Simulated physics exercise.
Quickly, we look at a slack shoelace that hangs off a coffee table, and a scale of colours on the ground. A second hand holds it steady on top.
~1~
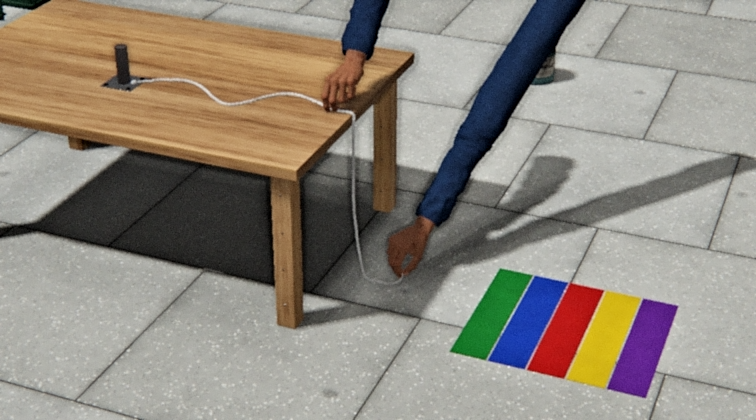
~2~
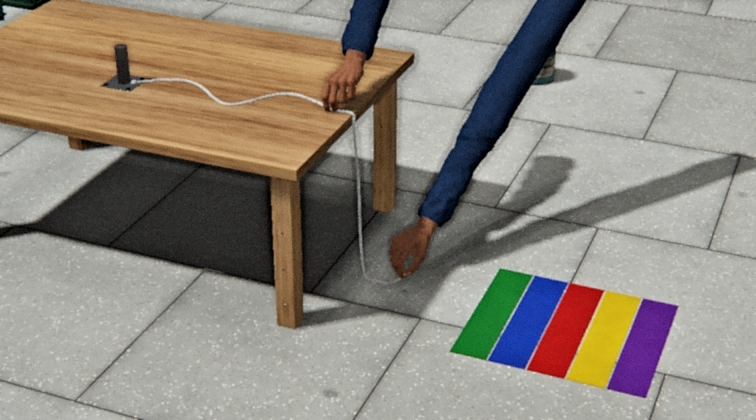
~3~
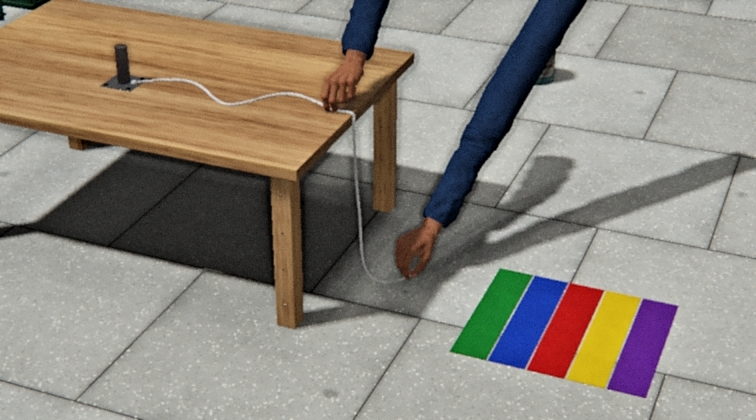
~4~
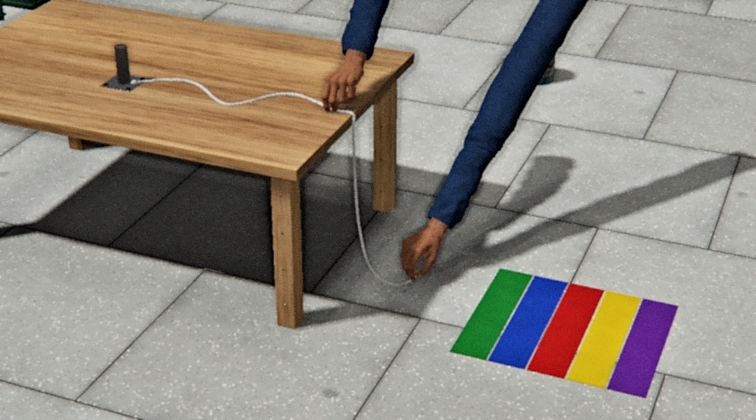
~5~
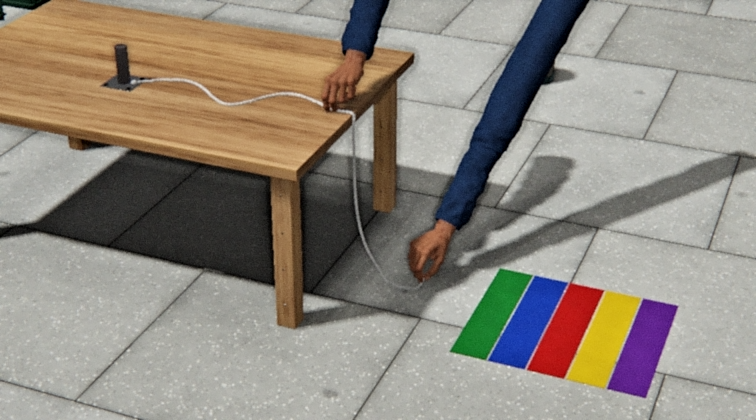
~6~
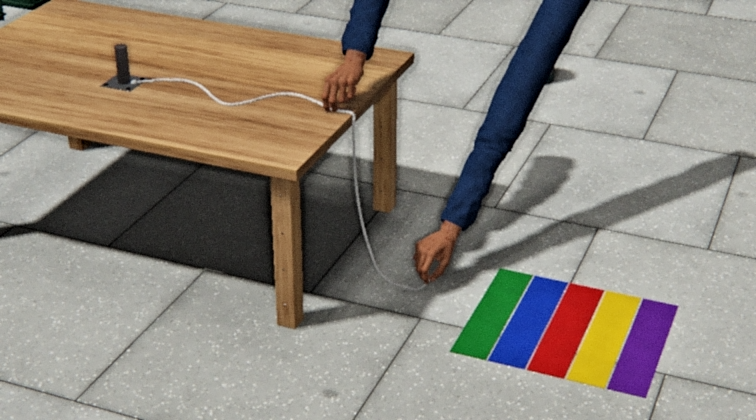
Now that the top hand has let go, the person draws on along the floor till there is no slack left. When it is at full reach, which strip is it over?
It is over the red strip.
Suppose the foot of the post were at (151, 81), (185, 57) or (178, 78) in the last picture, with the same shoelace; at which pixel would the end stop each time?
The first try gives about (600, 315), the second about (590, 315) and the third about (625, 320).
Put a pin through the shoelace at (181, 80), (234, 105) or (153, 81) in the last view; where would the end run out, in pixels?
Per try (px, approx.): (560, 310), (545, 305), (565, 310).
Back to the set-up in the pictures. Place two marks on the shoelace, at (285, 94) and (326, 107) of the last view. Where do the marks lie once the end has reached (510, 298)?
You'll see them at (312, 107) and then at (355, 128).
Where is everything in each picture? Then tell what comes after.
The first frame shows end (402, 274); green (477, 339); blue (515, 348); red (553, 357); yellow (593, 366); purple (633, 375).
The second frame shows end (404, 275); shoelace through (170, 80) (218, 101) (290, 94) (352, 116) (359, 194) (362, 263).
The third frame shows end (410, 276).
The fourth frame shows end (416, 277); shoelace through (170, 80) (218, 101) (290, 94) (352, 116) (356, 194) (368, 263).
The fifth frame shows end (423, 279).
The sixth frame shows end (429, 280); shoelace through (170, 80) (218, 101) (290, 94) (352, 116) (357, 194) (375, 264).
A little later, end near (510, 298); over green.
Next, end near (547, 306); over blue.
When it is tight, end near (570, 311); over red. It gets as far as the red strip.
